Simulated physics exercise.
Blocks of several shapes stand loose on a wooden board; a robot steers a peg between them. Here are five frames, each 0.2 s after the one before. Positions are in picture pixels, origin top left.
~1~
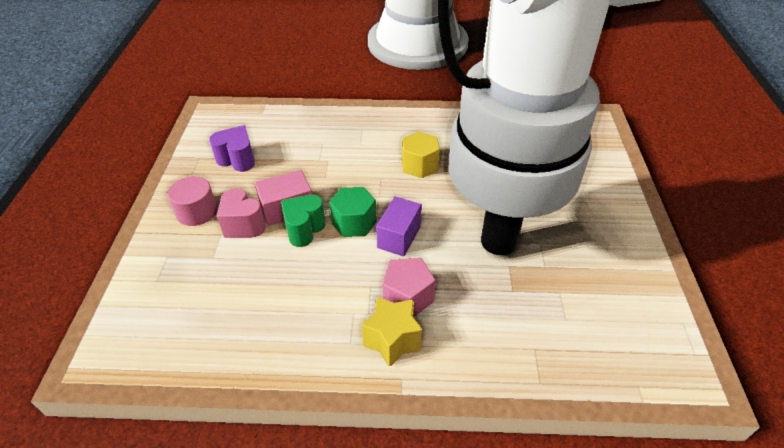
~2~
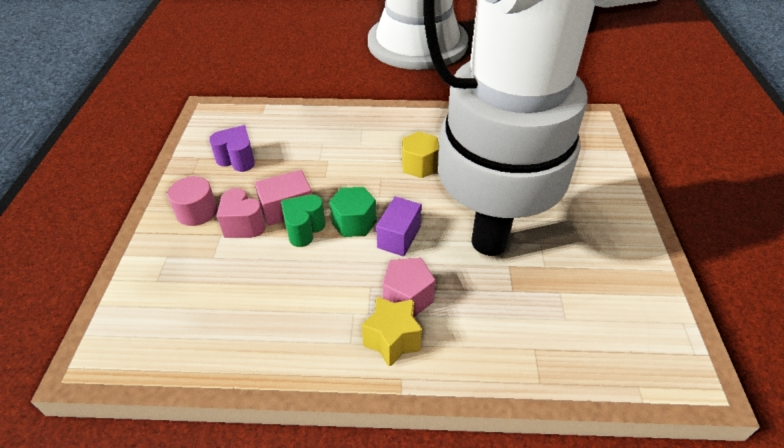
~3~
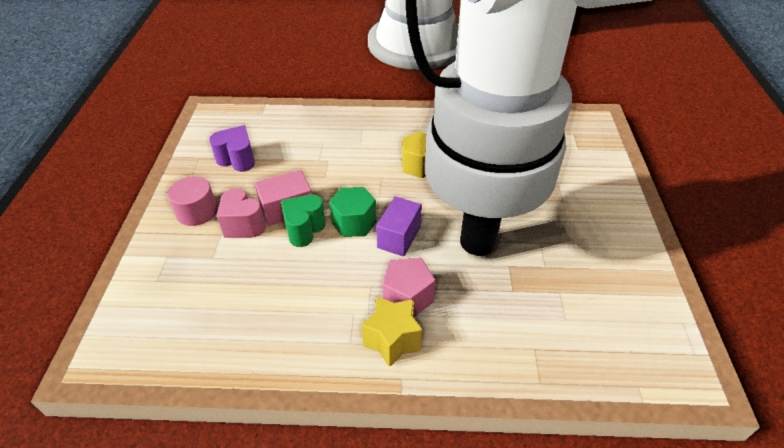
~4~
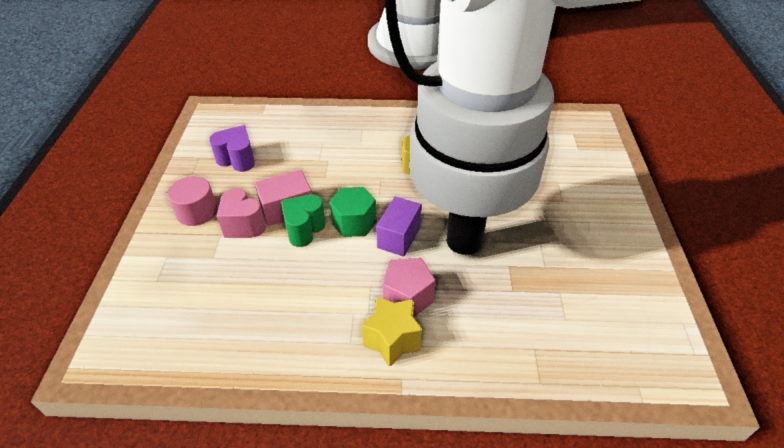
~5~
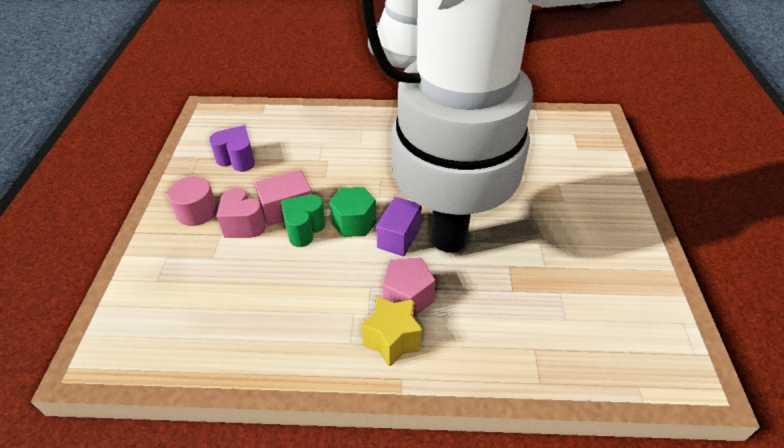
A white and grey robot arm with a black peg stands over a pale wooden board on a red surface, seen from above at an angle. Pink, green and purple blocks form a loose row from the left towards the middle, with a purple heart behind and a pink block and yellow star in front. The arm slides steadily left, covering a yellow block behind it and nearing the purple oblong, while the blocks and camera stay still.
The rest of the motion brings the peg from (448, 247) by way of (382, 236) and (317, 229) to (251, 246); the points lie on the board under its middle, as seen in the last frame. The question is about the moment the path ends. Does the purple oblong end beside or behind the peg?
My answer is yes.
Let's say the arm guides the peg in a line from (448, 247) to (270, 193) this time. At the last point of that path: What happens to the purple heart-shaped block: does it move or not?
Once the path is done, it is somewhere new.
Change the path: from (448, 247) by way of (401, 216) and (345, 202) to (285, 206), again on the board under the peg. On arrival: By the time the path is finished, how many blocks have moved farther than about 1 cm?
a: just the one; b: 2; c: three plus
I'll go with c - three plus.
What follows on the original path. One third of the way, peg at (381, 228); pink oblong at (275, 183), turned 15° anticlockwise; green heart-shaped block at (290, 209), turned 30° anticlockwise; green six-sided block at (324, 188); purple oblong at (350, 203), turned 15° clockwise.
Two thirds of the way, peg at (313, 221); pink heart-shaped block at (231, 203); pink oblong at (257, 170), turned 75° anticlockwise; green heart-shaped block at (270, 208), turned 75° anticlockwise; green six-sided block at (296, 164), turned 40° clockwise; purple oblong at (303, 186), turned 45° clockwise.
At the end, peg at (249, 239); pink round block at (172, 179); pink heart-shaped block at (187, 202), turned 80° clockwise; pink oblong at (257, 170), turned 75° anticlockwise; green heart-shaped block at (203, 225), turned 70° anticlockwise; green six-sided block at (296, 163), turned 45° clockwise; purple oblong at (299, 185), turned 55° clockwise.
